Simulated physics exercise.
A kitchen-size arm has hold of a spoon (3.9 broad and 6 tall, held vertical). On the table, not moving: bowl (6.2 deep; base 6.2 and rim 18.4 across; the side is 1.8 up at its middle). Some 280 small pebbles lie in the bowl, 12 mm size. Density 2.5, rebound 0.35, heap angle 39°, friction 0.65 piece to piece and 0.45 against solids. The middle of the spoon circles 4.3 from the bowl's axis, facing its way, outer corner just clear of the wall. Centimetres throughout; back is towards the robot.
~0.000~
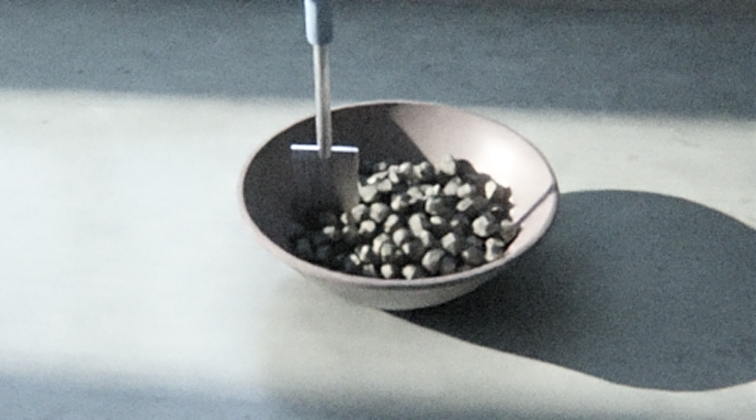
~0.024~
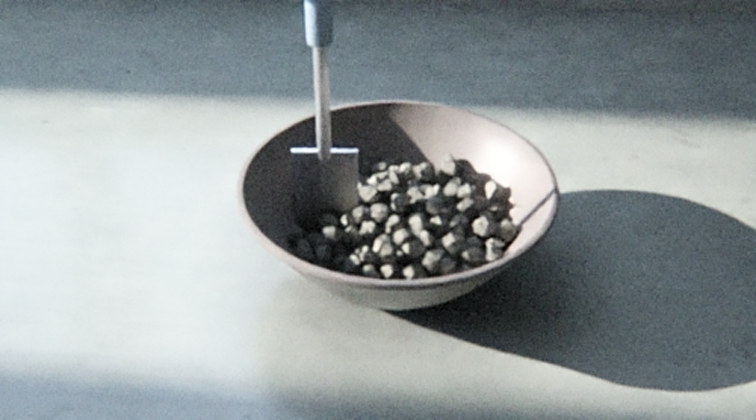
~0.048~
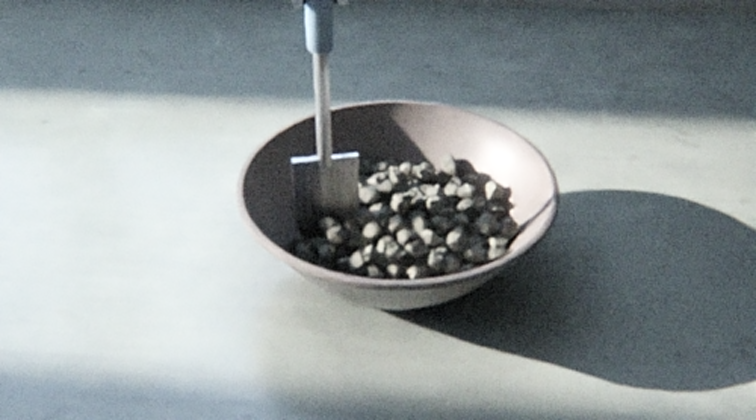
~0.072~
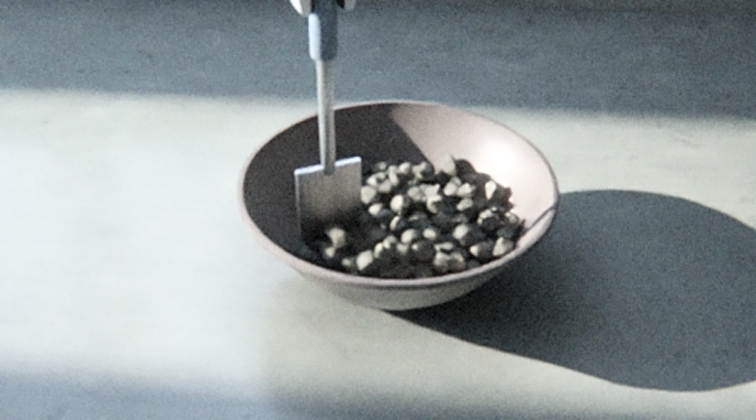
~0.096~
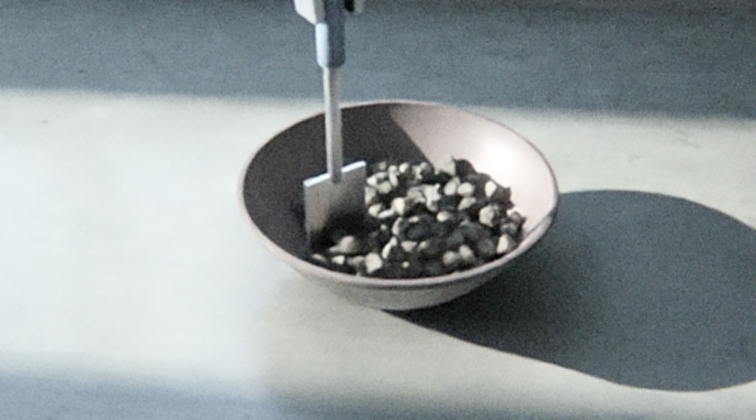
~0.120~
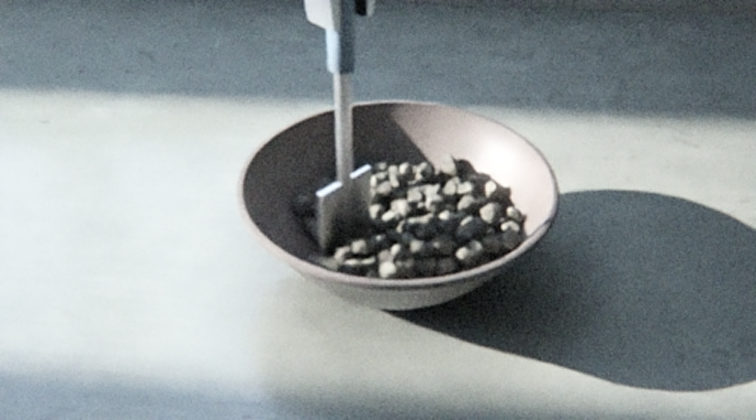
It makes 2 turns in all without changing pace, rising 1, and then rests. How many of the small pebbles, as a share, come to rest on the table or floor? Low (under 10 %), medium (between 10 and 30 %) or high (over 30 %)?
On the table or floor the share is medium, between 10 and 30 %.
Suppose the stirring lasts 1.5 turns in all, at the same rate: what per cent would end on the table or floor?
It would be near 20 per cent.
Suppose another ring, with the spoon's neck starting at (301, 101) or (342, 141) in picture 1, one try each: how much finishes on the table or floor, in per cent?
About 0 and 5 per cent.
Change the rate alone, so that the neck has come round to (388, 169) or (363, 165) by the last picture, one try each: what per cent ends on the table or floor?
Some 35 and 30 per cent.
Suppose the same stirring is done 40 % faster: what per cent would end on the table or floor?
In that case some 30 per cent.
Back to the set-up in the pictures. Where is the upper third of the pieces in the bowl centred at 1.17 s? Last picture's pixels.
Near (444, 175).
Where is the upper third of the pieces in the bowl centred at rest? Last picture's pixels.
At about (351, 243).
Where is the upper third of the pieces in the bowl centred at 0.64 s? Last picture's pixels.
Near (318, 172).
By 0.64 s, 314° round, highest piece 8 above the table; 259 in the bowl, 19 on the table or floor, 1 in flight or on the tool.
By 1.17 s, 218° round, highest piece 7 above the table; 242 in the bowl, 33 on the table or floor, 4 in flight or on the tool.
By 1.63 s, 0° round, highest piece 6 above the table; 240 in the bowl, 39 on the table or floor.
By 2.33 s, 0° round, highest piece 6 above the table; 240 in the bowl, 39 on the table or floor.
Final count, 240 in the bowl, 39 on the table or floor. That is 14 % on the table or floor.
